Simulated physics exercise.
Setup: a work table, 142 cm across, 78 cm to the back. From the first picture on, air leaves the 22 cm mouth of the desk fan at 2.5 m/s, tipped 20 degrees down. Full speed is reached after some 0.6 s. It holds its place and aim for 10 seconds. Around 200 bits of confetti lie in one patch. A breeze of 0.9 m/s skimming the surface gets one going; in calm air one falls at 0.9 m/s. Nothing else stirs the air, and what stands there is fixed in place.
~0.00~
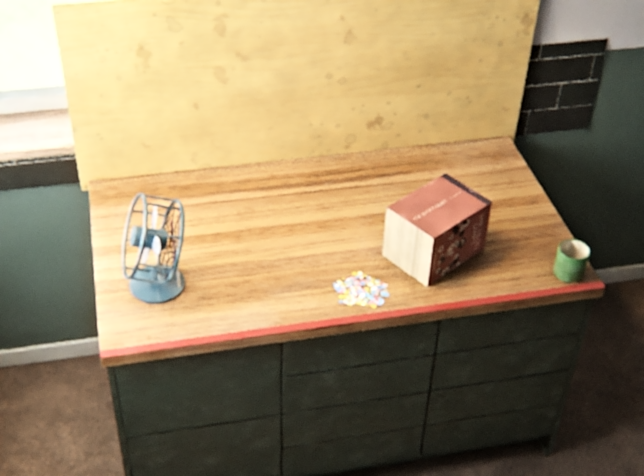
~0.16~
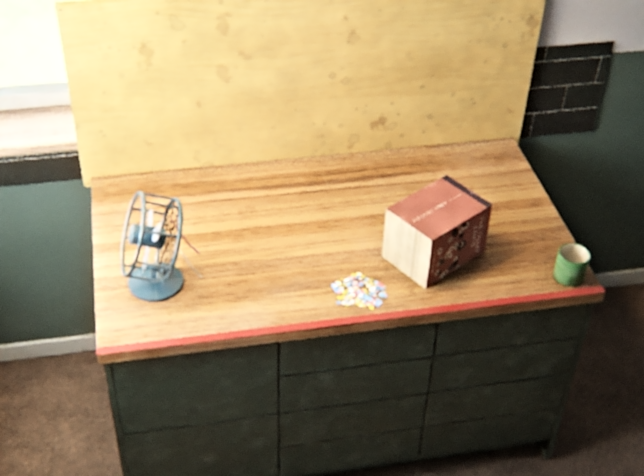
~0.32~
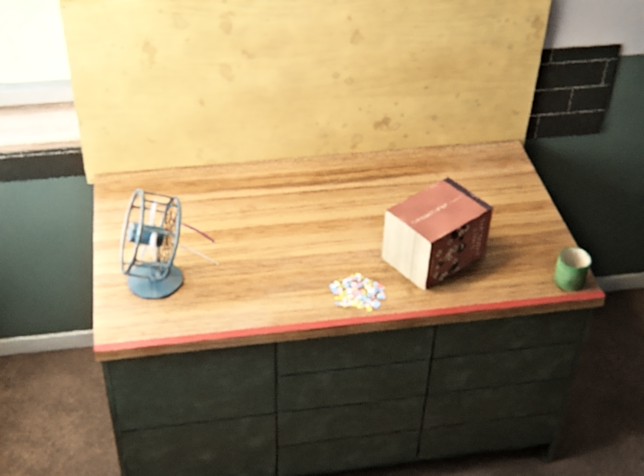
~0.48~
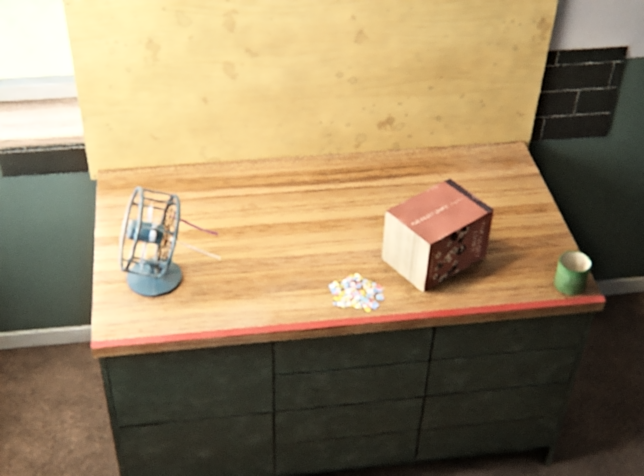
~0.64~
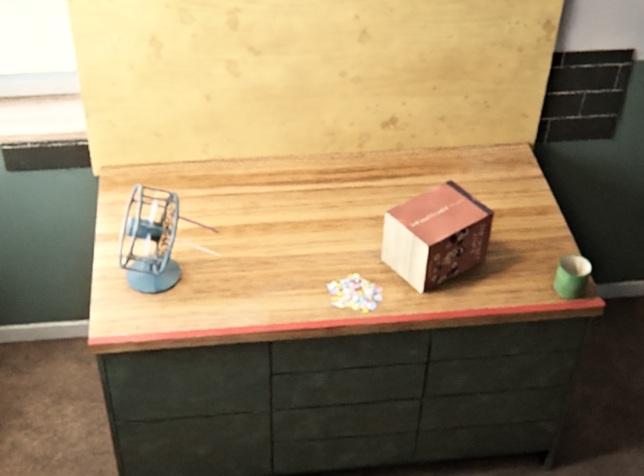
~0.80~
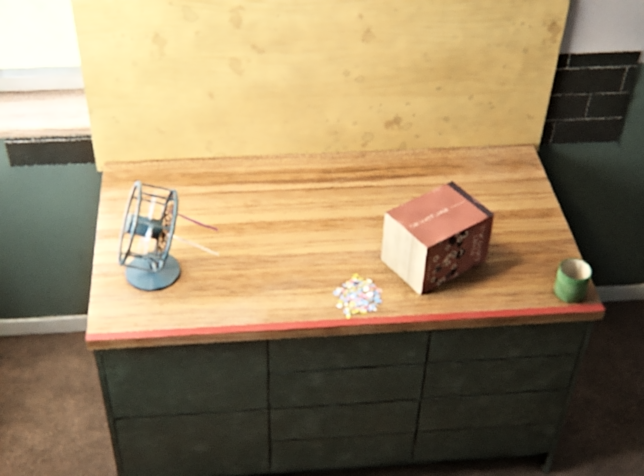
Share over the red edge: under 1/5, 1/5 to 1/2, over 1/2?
I figure the part over that edge ends up larger than the rest.
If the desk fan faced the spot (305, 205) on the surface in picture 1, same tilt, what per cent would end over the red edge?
Result: Approx. 40 percent.
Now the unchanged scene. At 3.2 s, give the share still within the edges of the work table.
The remaining share is about 0 %.
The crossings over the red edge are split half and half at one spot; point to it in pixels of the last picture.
Around (409, 322).
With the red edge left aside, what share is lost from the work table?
Near 0 %.
After 2.0 s the count stands so, 100 % are over the red edge.
After 3.2 s the count stands so, 100 % are over the red edge.
After 5.5 s the count stands so, 100 % are over the red edge.
After 10.0 s, at the end, 100 % are over the red edge.
